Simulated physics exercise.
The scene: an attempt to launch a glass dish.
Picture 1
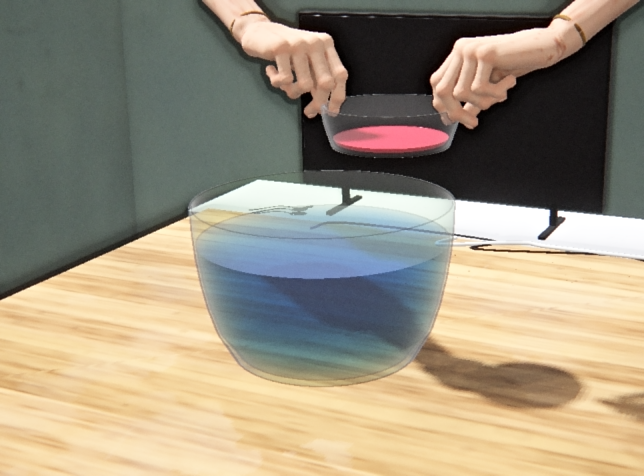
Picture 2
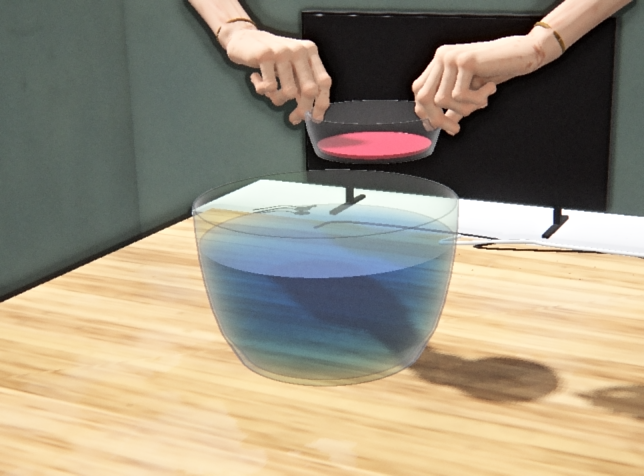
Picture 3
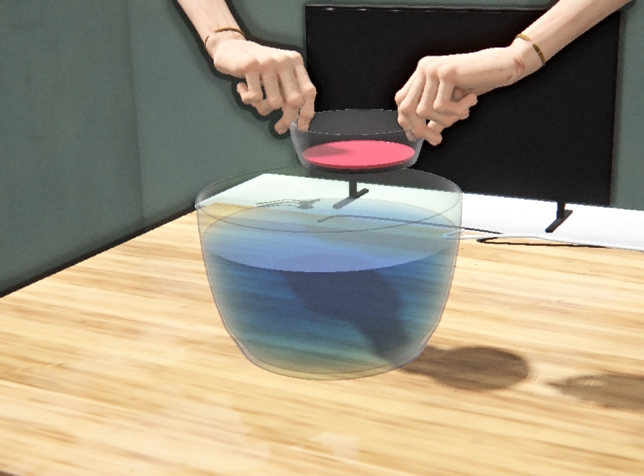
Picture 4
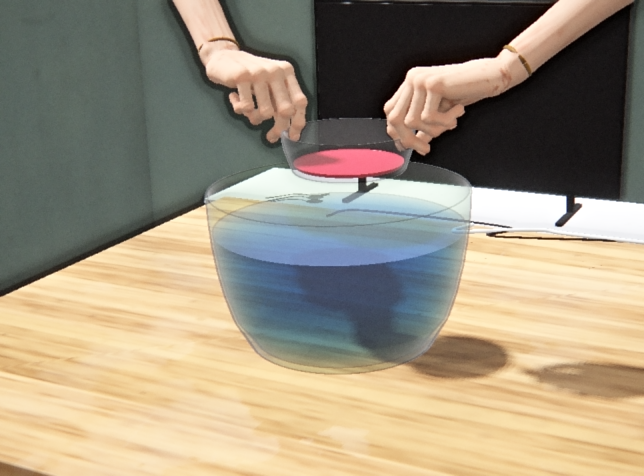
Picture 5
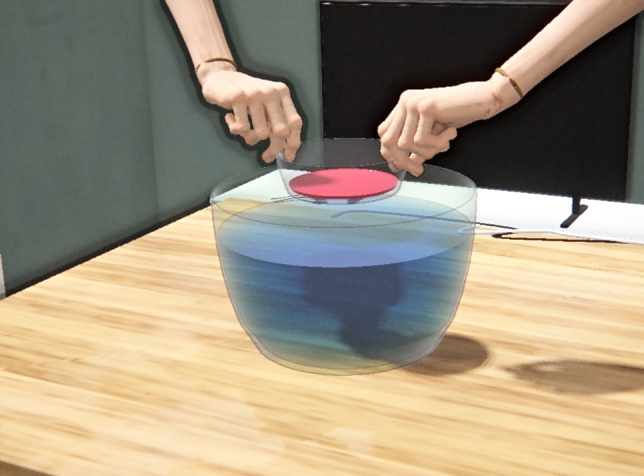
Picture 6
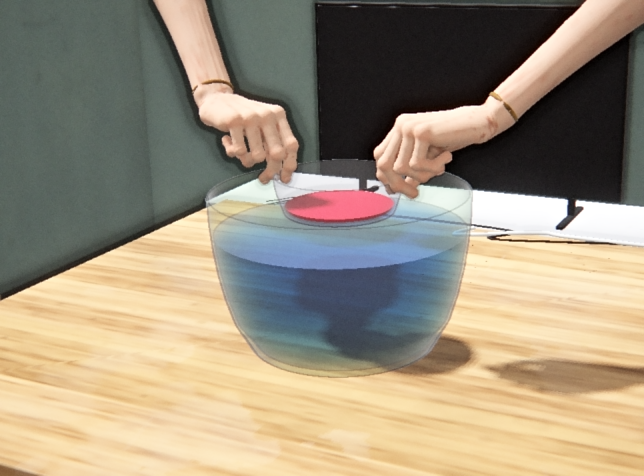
A small clear glass dish with a layer of red in its bottom, held at its rim by two hands, moves down and slightly left above a large transparent basin of blue water. The basin sits on a pale wooden table before a black screen and grey-green walls, seen from slightly above. The hands lower the dish inside the basin's rim, just over the water, as the view shifts slightly.
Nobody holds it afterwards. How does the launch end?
The dish floats.
A moment on, the dish dips into the dyed water.
Further on, it bobs and steadies.
When it is over, the dish floats with about half of its side showing.
